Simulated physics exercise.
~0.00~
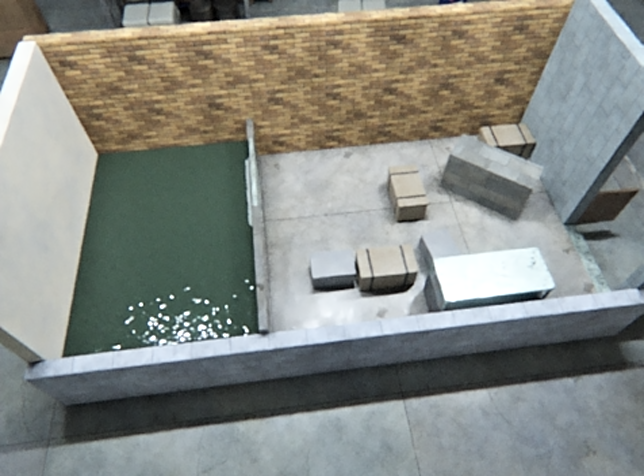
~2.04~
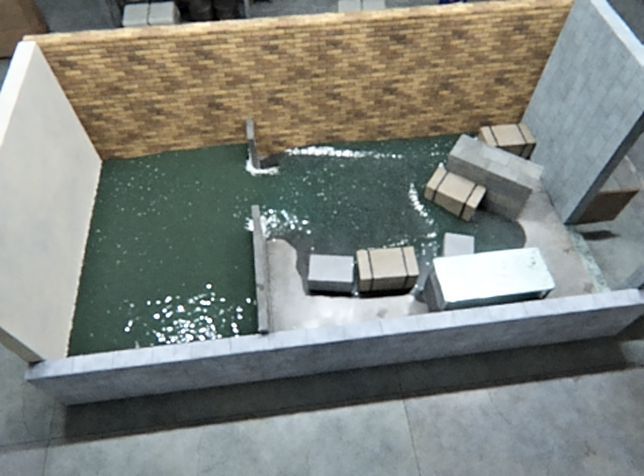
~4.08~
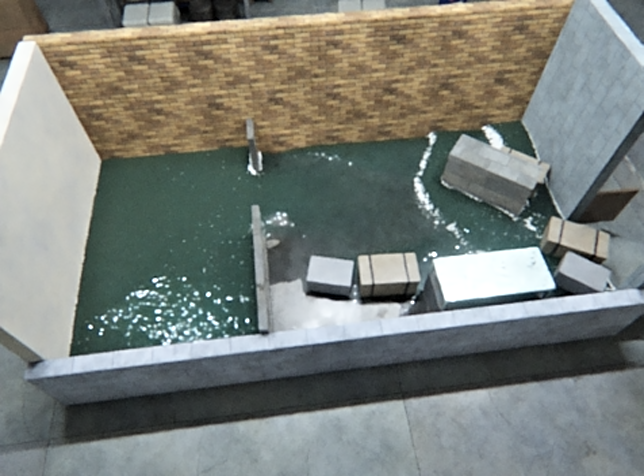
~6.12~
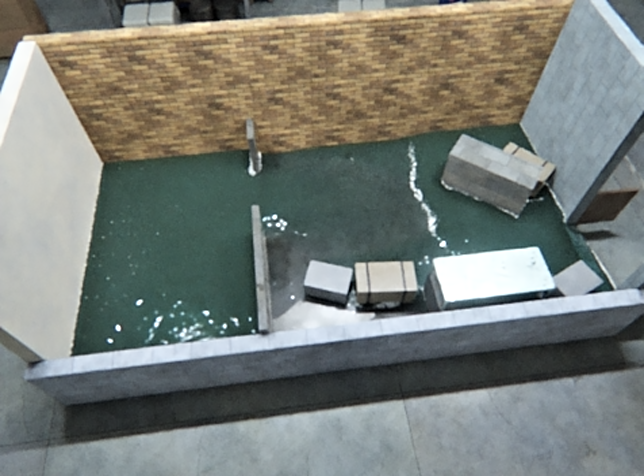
A walled rectangular enclosure with a tan brick back wall and pale grey sides stands on a concrete floor, seen from above at an angle. Dark green water fills the left part behind a thin partition, while brown crates and grey boxes sit on the dry right side. A gap opens in the partition, and water pours through and spreads rightward. It pushes a brown crate against the large tilted grey box, then carries a crate and a small grey box towards the right end. Finally the water calms, with the large grey box shifted slightly and the crate and box near the lower left barely moved.
